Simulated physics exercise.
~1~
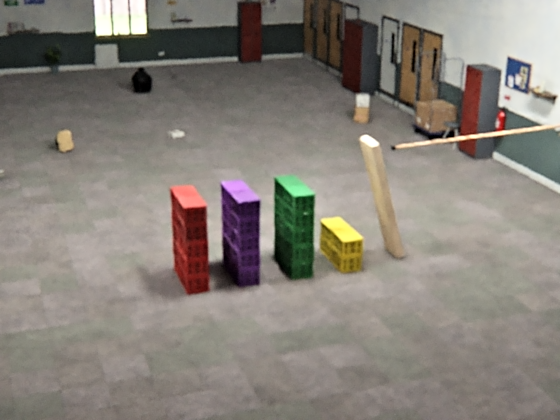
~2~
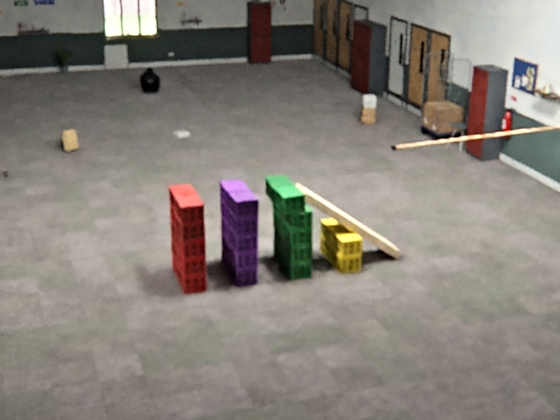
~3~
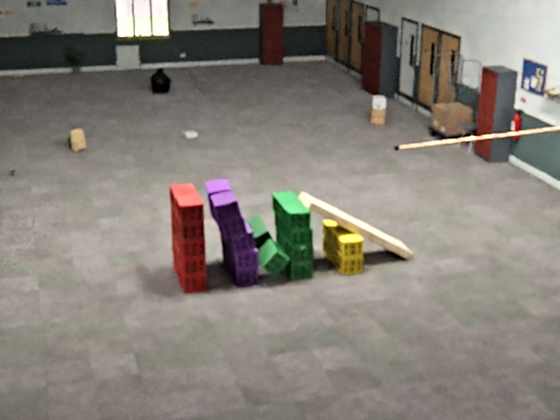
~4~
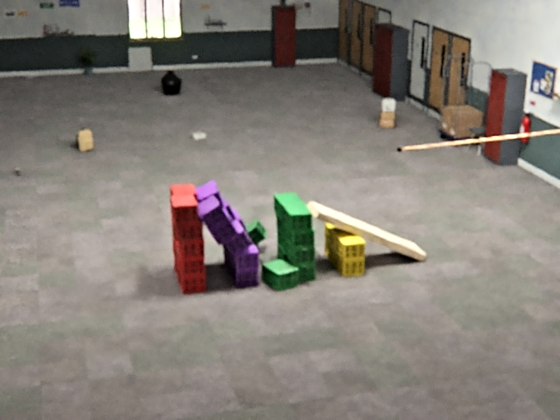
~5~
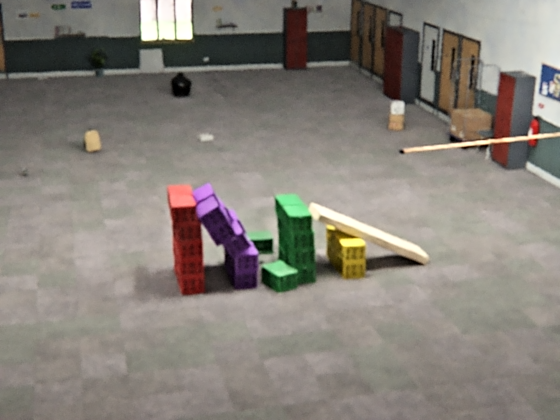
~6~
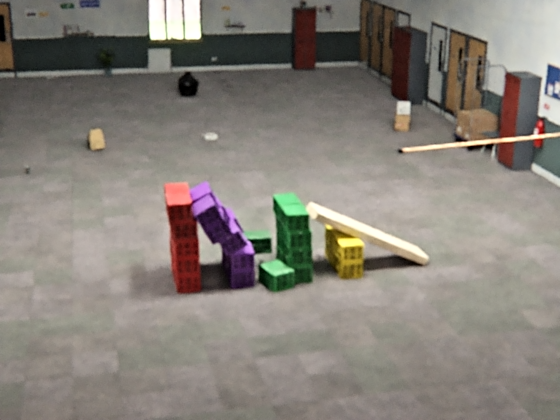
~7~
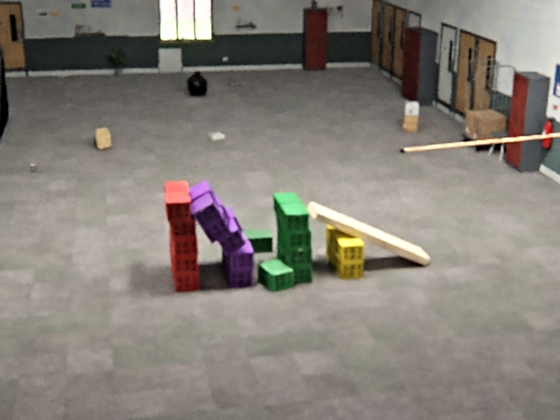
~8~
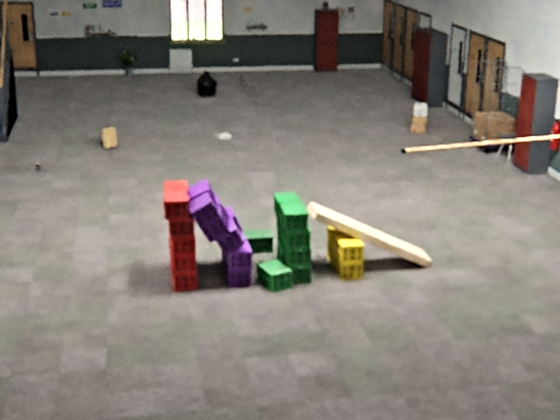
Four stacks of crates, red, purple, green and a much lower yellow one, stand in a row from left to right on the grey floor of a large hall, seen from above. An upright pale board at the right, with a long pole beside it, tips left over the yellow stack and against the green one. Two green crates topple off and tumble into the gap beside the purple stack, whose upper part tilts left until it leans on the red. The green crates settle on the floor, while the board rests aslant, the yellow stack still standing beneath it.
